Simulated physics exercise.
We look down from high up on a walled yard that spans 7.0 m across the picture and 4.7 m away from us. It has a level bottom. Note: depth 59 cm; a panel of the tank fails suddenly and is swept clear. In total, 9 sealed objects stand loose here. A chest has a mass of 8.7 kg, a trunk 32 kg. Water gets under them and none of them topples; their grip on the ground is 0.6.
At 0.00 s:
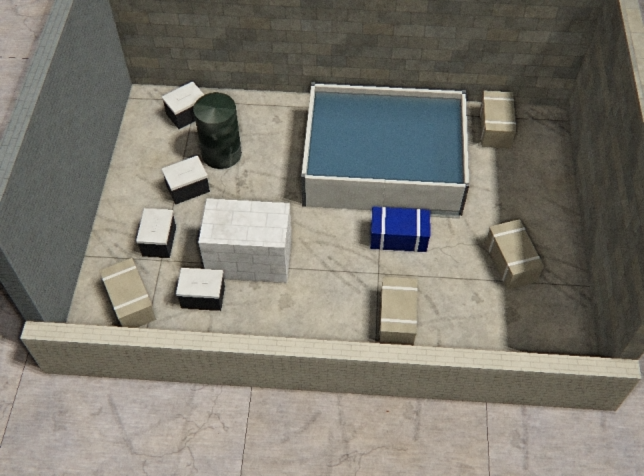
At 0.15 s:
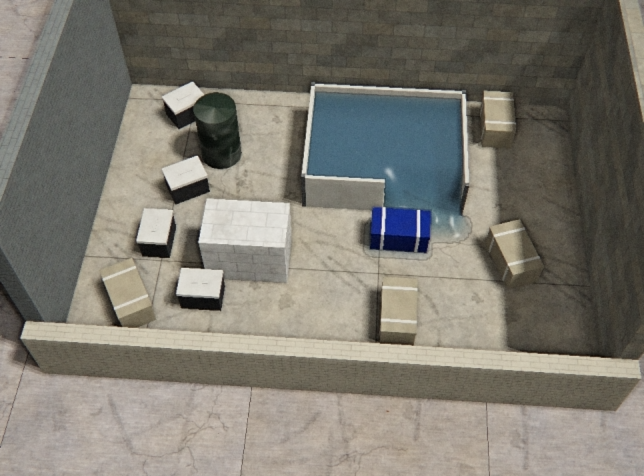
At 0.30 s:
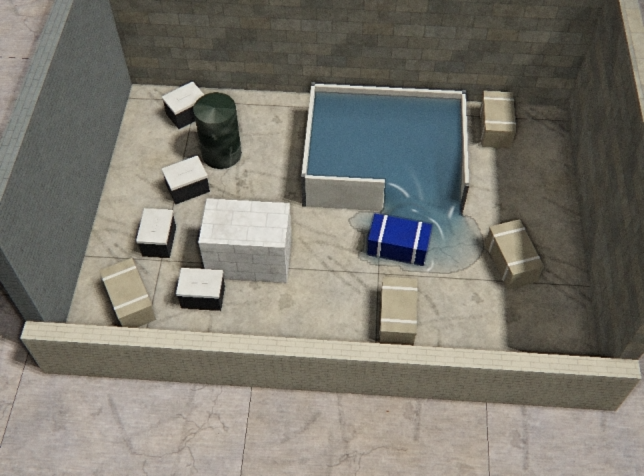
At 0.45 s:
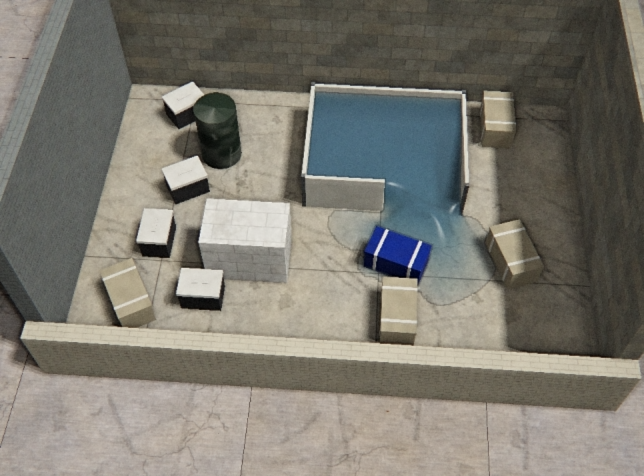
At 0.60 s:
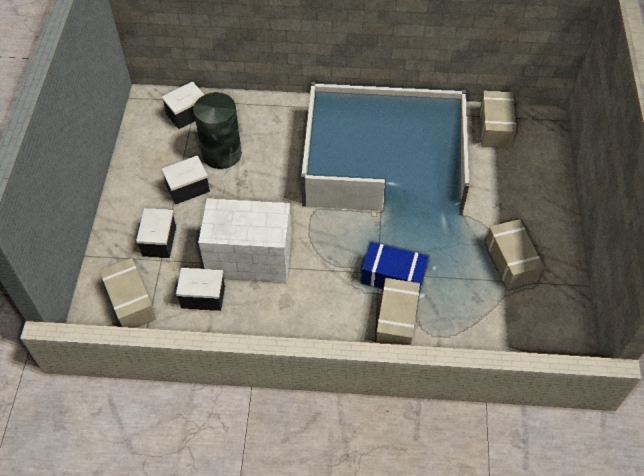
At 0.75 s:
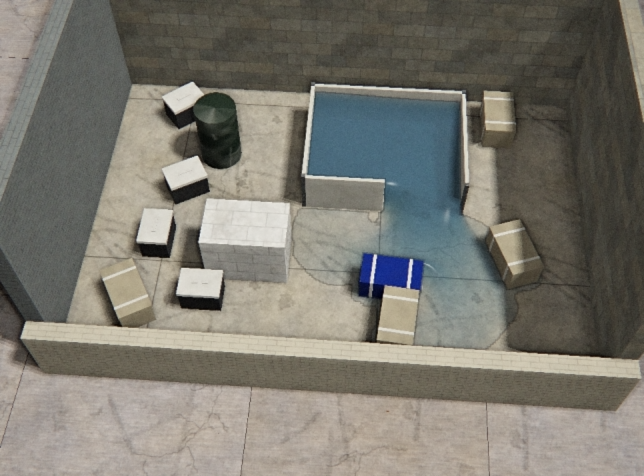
Water pours from a gap in the tank and pushes the blue trunk against a tan box.
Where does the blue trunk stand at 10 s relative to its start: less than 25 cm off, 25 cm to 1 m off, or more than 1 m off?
It finishes a long distance off.
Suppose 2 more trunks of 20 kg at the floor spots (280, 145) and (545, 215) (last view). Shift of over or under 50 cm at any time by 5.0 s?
Order kept: Falls short, exceeds it.
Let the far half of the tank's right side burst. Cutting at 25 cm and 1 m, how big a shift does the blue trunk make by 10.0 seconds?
With that failure, the blue trunk remains in position.
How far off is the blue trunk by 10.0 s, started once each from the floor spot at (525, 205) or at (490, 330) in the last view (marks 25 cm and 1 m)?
Well, it is shoved partway on the first try and gets swept off on the second.
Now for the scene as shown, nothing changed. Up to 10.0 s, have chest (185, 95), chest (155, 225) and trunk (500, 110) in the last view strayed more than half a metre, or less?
Results in listed order: Falls short / exceeds / falls short.
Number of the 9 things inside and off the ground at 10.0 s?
My tally comes to 5.
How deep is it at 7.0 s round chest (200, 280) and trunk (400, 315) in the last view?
Depth approx. 5 cm / 9 cm.
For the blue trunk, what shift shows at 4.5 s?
Displacement near 140 cm.
After 2.0 s the blue trunk is near (376, 280), 1.0 m from its start, aground; 0 afloat.
After 4.5 s the blue trunk is near (320, 274), 1.4 m from its start, aground; 2 afloat.
After 7.0 s the blue trunk is near (320, 274), 1.4 m from its start, aground; 3 afloat.
After 10.0 s the blue trunk is near (320, 274), 1.4 m from its start, aground; 5 afloat.
